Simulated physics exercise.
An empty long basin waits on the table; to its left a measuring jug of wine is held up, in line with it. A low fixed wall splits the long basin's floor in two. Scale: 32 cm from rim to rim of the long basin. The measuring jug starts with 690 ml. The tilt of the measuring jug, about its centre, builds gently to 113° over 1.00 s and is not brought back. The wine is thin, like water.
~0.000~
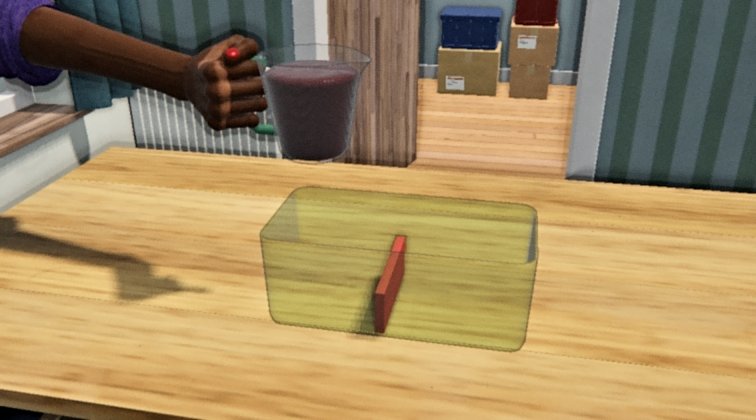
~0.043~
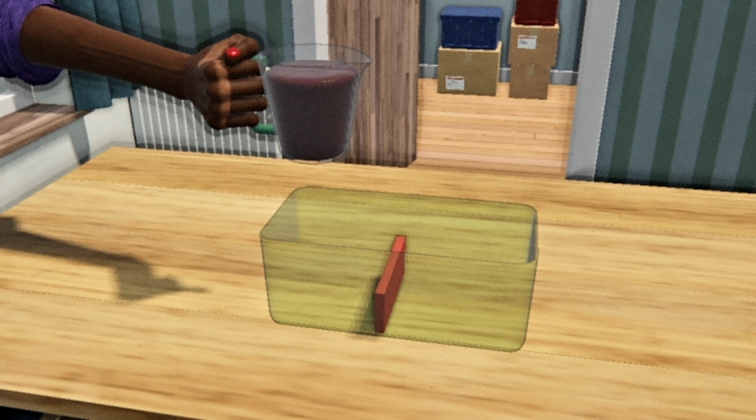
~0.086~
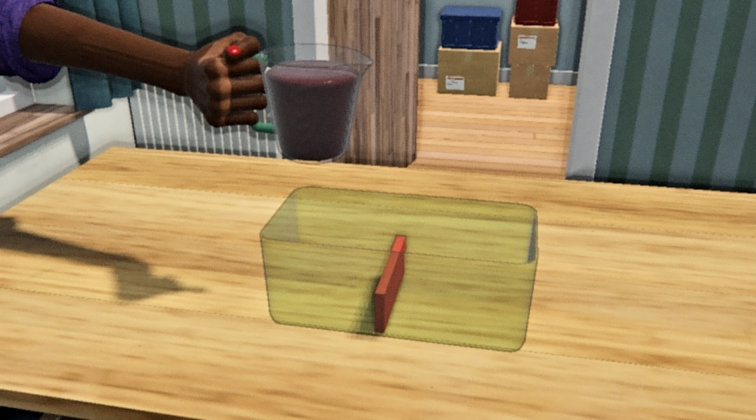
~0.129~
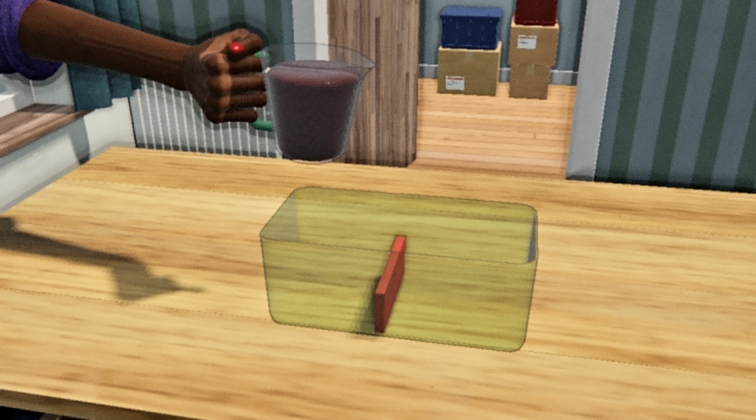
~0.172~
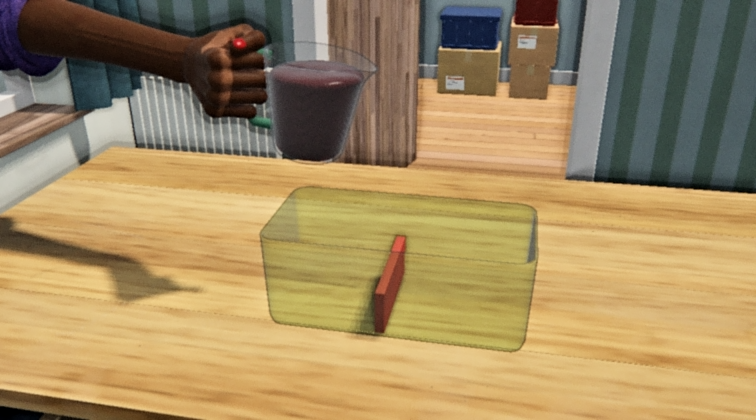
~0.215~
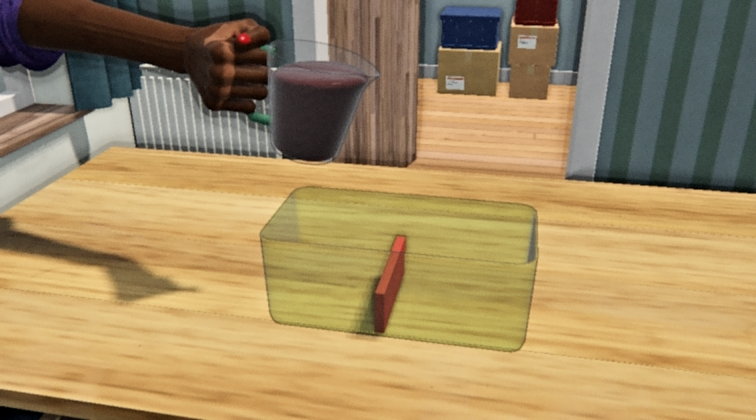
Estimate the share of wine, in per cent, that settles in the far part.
The far part has some 88 per cent.
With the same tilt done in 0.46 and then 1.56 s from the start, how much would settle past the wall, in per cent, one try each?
In turn about 75 and 90 per cent.
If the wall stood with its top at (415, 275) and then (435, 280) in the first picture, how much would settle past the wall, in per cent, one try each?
First 70, then 35 per cent.
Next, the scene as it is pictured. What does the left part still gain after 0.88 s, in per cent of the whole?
About 8 per cent.
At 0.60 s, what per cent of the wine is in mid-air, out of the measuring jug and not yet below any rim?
Some 22 per cent.
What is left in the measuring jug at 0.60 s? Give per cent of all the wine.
About 68 per cent.
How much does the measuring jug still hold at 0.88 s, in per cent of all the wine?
Some 10 per cent.
By 0.60 s the tilt is 74° and 68 per cent is still to pour, 0 is left of the wall and 9 right of it.
By 0.88 s the tilt is 109° and 10 per cent is still to pour, 3 is left of the wall and 73 right of it.
By 1.18 s the tilt is 113° and 0 per cent is still to pour, 11 is left of the wall and 88 right of it.
By 1.50 s the tilt is 113° and 0 per cent is still to pour, 11 is left of the wall and 88 right of it.
At rest 11 per cent lies left of the wall, 88 right of it and 1 outside.
